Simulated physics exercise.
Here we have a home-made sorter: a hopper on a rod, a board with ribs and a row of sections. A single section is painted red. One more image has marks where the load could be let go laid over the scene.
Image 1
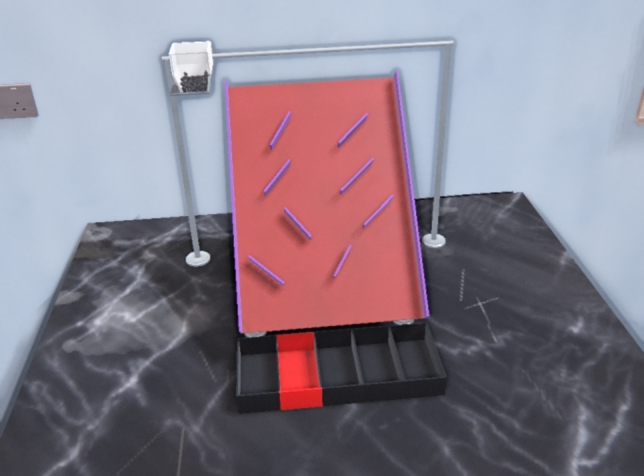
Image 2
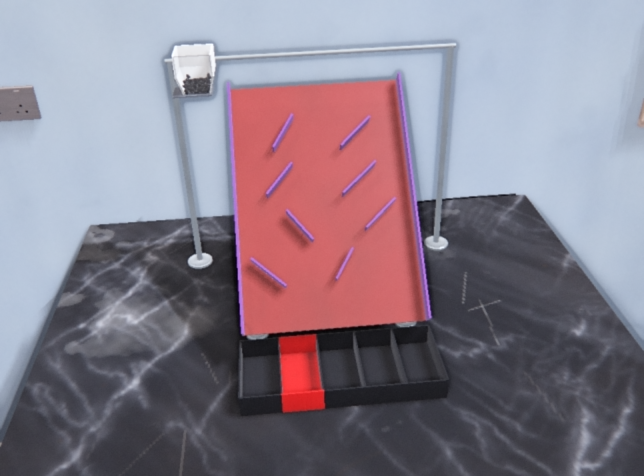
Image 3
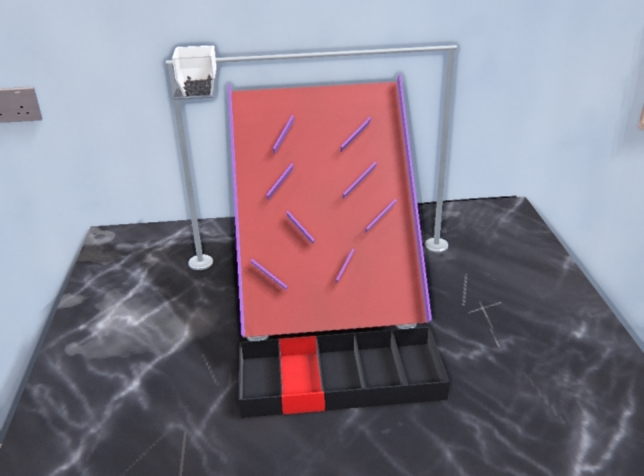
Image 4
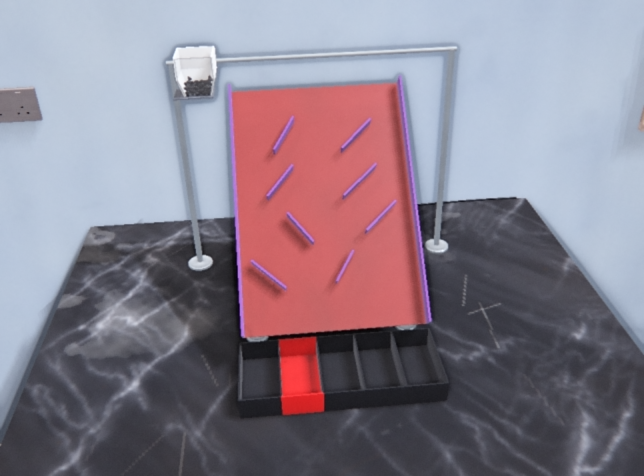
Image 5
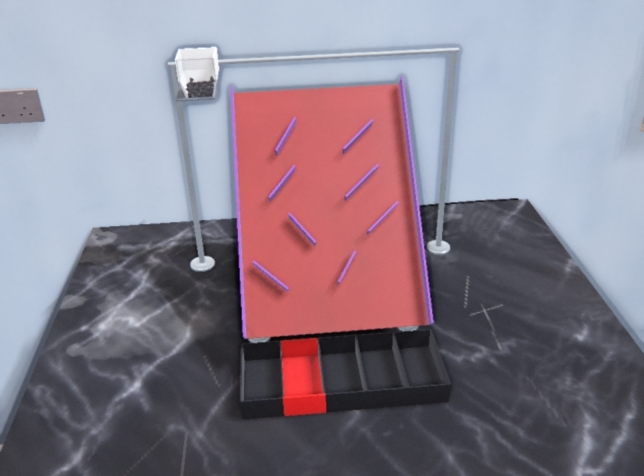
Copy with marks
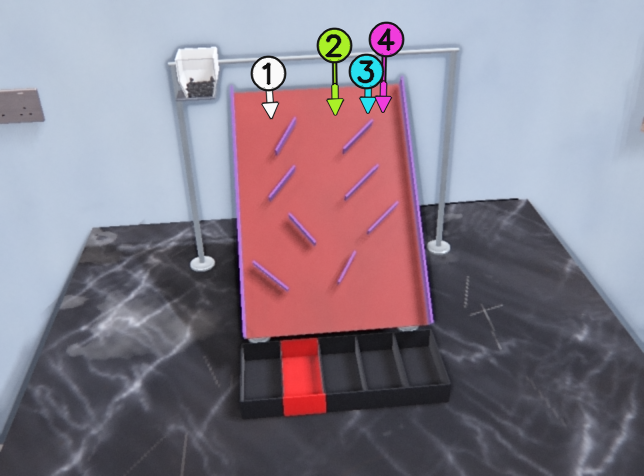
A tilted red board with purple ribs stood above a row of black sections, one painted red, while a small white hopper of dark beans sat at the rod's left end; nothing visibly moved.
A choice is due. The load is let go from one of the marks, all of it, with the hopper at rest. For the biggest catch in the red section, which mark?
Use mark 2.
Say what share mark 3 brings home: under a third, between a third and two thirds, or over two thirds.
Mark 3 gives under a third.
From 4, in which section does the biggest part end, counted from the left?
It is the fifth one.
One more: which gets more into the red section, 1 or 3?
3 it is.
On the marked copy, mark 1 meets the board at (270, 112); mark 2 meets the board at (335, 109); mark 3 meets the board at (367, 107); mark 4 meets the board at (383, 106).
With 1, just a few in the red section, almost all in other sections.
With 2, roughly half in the red section, roughly half in other sections.
With 3, roughly a quarter in the red section, roughly two thirds in other sections, about a tenth held on the board.
With 4, roughly a third in the red section, roughly two thirds in other sections.
